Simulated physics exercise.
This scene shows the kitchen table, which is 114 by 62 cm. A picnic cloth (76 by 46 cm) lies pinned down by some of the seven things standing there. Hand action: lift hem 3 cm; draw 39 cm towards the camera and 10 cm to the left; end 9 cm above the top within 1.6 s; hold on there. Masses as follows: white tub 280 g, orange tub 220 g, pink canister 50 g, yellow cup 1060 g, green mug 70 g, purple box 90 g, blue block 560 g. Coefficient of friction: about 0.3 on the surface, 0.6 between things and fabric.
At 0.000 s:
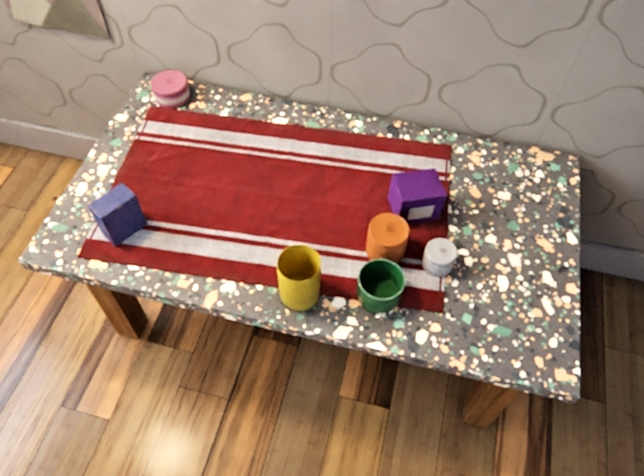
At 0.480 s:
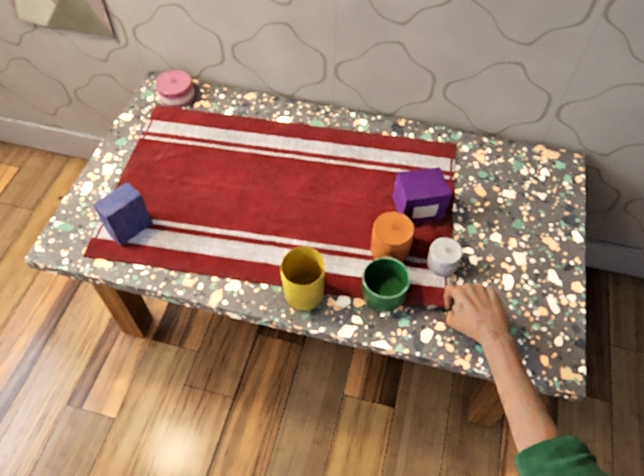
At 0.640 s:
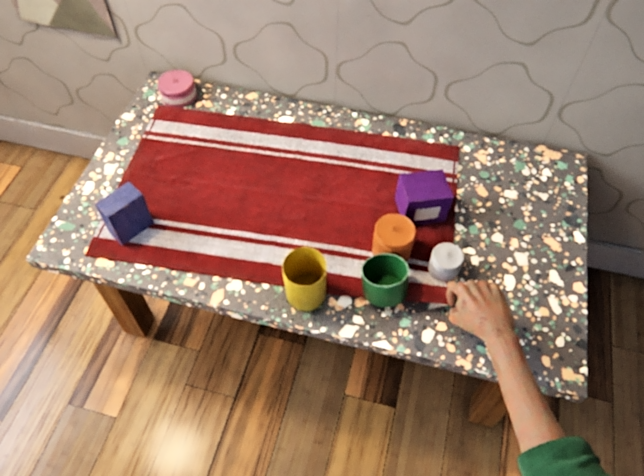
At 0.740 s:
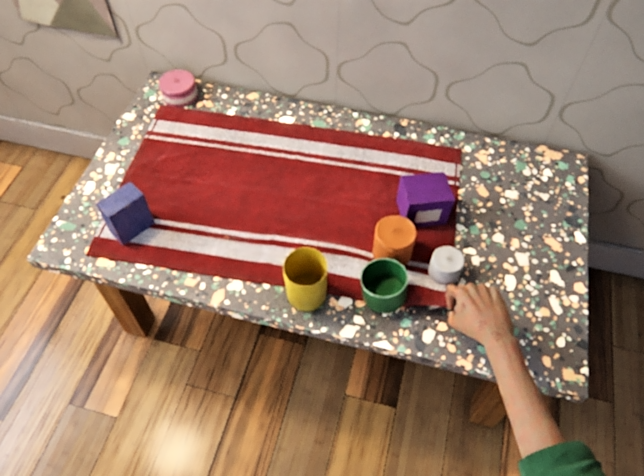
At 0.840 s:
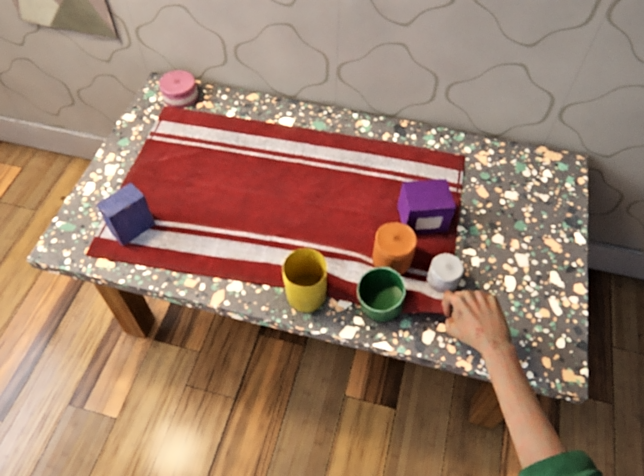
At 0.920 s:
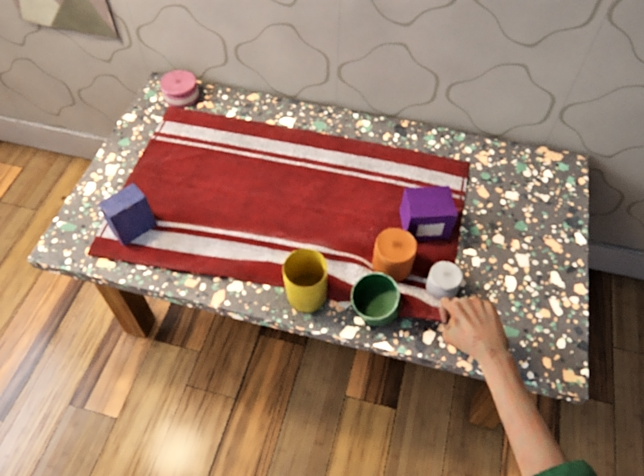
A hand reaches in from the right, takes the near right corner of a red and white cloth on a speckled table and draws it slightly forward and left, shifting the green mug and white tub a little towards the front.
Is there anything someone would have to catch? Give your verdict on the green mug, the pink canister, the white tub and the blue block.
At the end, green mug: Lost; pink canister: Safe; white tub: Lost; blue block: Safe.
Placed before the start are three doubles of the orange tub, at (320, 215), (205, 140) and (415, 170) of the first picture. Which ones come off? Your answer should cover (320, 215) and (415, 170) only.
Result, in order: Off the top at the end; off the top at the end.
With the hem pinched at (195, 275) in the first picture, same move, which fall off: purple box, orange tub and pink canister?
Result: Purple box keeps its place; orange tub leaves the top; pink canister keeps its place.
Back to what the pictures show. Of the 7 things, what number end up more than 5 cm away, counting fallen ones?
My count is 6.
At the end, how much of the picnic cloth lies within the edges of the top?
Roughly 45% of it.
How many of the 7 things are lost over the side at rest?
After counting, the figure is 5.
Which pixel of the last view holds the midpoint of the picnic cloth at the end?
Close to (264, 338) in pixels.
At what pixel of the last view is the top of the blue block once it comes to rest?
The top ends up close to (164, 216) in the last picture.
At 1.3 s, 100 % of the picnic cloth is still over the top; white tub 16 cm off its start, green mug on its side, 15 cm off its start, blue block 2 cm off its start.
At 1.6 s, 90 % of the picnic cloth is still over the top; white tub 29 cm off its start, green mug over the edge, blue block 6 cm off its start.
At 1.9 s, 60 % of the picnic cloth is still over the top; white tub over the edge, green mug over the edge, blue block 10 cm off its start at (165, 214).
At 2.2 s, 45 % of the picnic cloth is still over the top; white tub over the edge, green mug over the edge, blue block 10 cm off its start.
At 3.8 s, 45 % of the picnic cloth is still over the top; white tub over the edge, green mug over the edge, blue block 10 cm off its start at (164, 216), pink canister 1 cm off its start at (179, 81).
